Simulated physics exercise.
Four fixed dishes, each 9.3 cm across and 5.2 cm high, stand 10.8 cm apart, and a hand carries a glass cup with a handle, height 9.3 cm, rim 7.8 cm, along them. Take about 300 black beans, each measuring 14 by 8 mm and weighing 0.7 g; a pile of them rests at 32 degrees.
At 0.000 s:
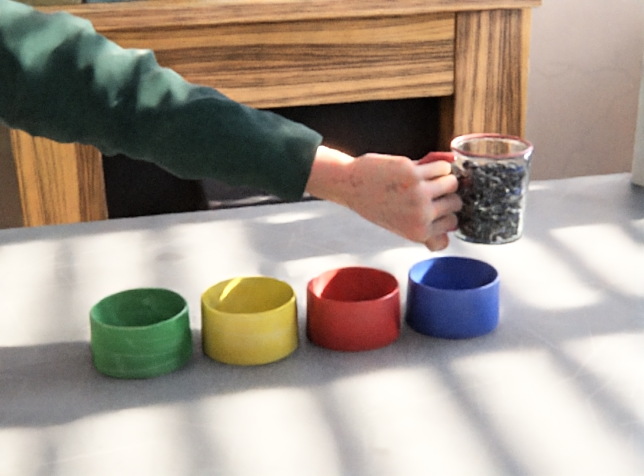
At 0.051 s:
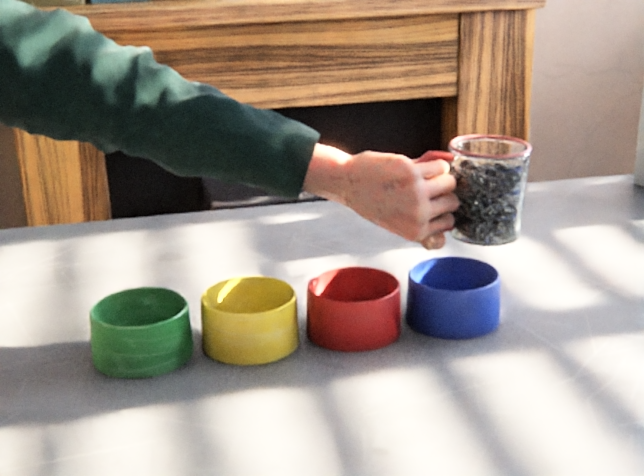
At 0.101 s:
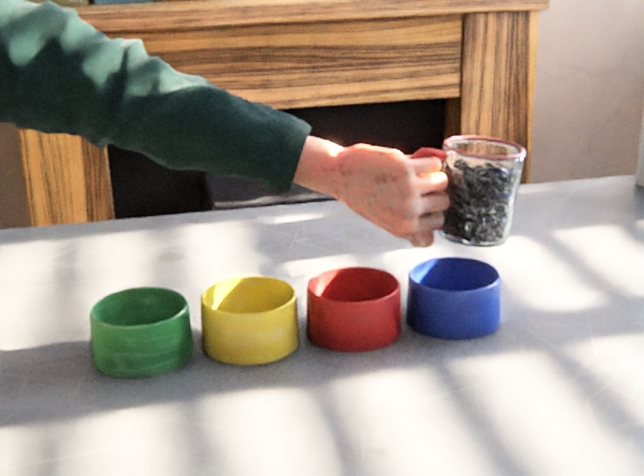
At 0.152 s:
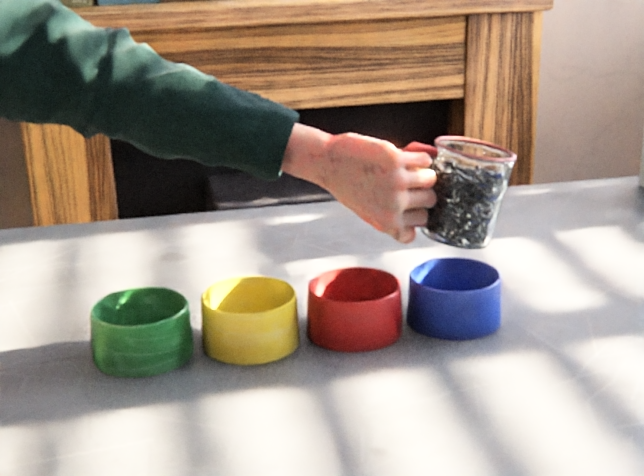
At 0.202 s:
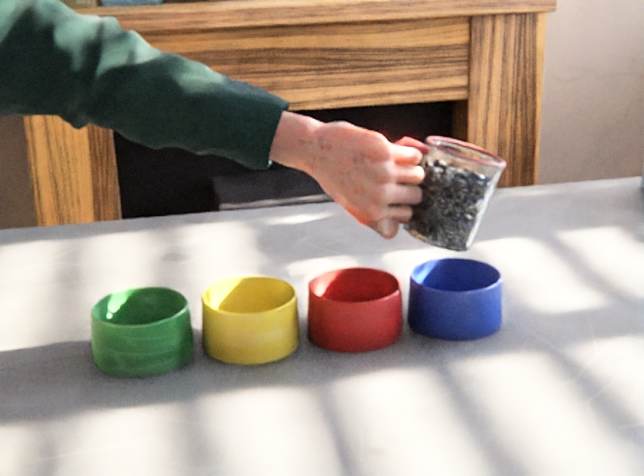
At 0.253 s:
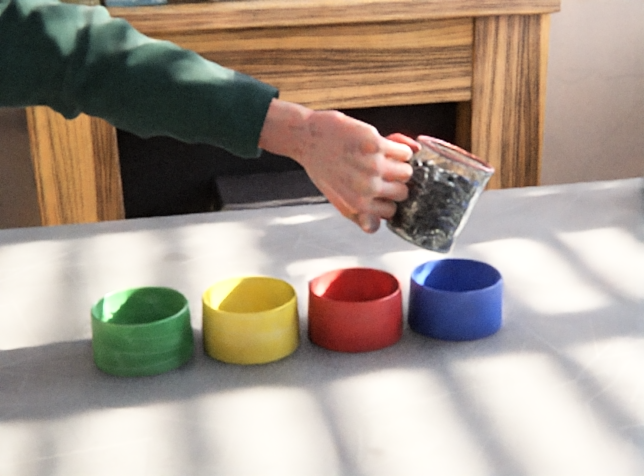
The clip opens on green, yellow, red and blue dishes in a row on a table, with a hand holding a glass cup of dark pieces above the blue one. The hand moves the cup a short way left, gradually tilting it rightward, while the dishes stay still.
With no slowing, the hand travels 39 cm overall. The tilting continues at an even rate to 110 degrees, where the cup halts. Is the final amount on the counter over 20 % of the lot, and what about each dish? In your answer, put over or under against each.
Red dish - under; blue dish - under; green dish - over; yellow dish - over; counter - under.
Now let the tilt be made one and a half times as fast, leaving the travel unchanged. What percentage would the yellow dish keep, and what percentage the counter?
Yellow 30; counter 20.
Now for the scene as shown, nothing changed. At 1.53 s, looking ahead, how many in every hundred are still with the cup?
About 20 percent of the load.
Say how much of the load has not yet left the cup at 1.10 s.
55 per cent.
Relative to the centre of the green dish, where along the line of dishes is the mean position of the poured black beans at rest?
Offset: About 7 cm, rightward.
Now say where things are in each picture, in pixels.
In the first picture, cup at (489, 190), tilt 0 degrees, lip at (528, 143), moved 0.0 cm; middle of the pieces at (491, 197); blue dish at (453, 273); red dish at (353, 284); yellow dish at (248, 295); green dish at (139, 307).
In the second picture, cup at (487, 191), tilt 1 degrees, lip at (527, 144), moved 0.3 cm; middle of the pieces at (488, 197).
In the third picture, cup at (478, 192), tilt 5 degrees, lip at (521, 148), moved 1.3 cm; middle of the pieces at (479, 199).
In the fourth picture, cup at (465, 193), tilt 12 degrees, lip at (511, 154), moved 2.8 cm; middle of the pieces at (465, 200).
In the fifth picture, cup at (451, 195), tilt 18 degrees, lip at (501, 160), moved 4.3 cm; middle of the pieces at (450, 202).
In the sixth picture, cup at (437, 196), tilt 24 degrees, lip at (490, 167), moved 5.9 cm; middle of the pieces at (435, 203); blue dish at (456, 275); red dish at (355, 285); yellow dish at (249, 295); green dish at (140, 305). Its pace works out near 125 degrees a second; the hand travels 31 cm a second.
After 0.76 s, tilt 89 degrees; cup holds 100 %.
After 1.10 s, tilt 110 degrees; cup holds 55 %, red 5 %, yellow 35 %.
After 1.53 s, tilt 110 degrees; cup holds 20 %, red 5 %, green 20 %, yellow 45 %.
By 2.7 s all is still; red 5 %, blue 0 %, green 40 %, yellow 45 %, counter 10 %.
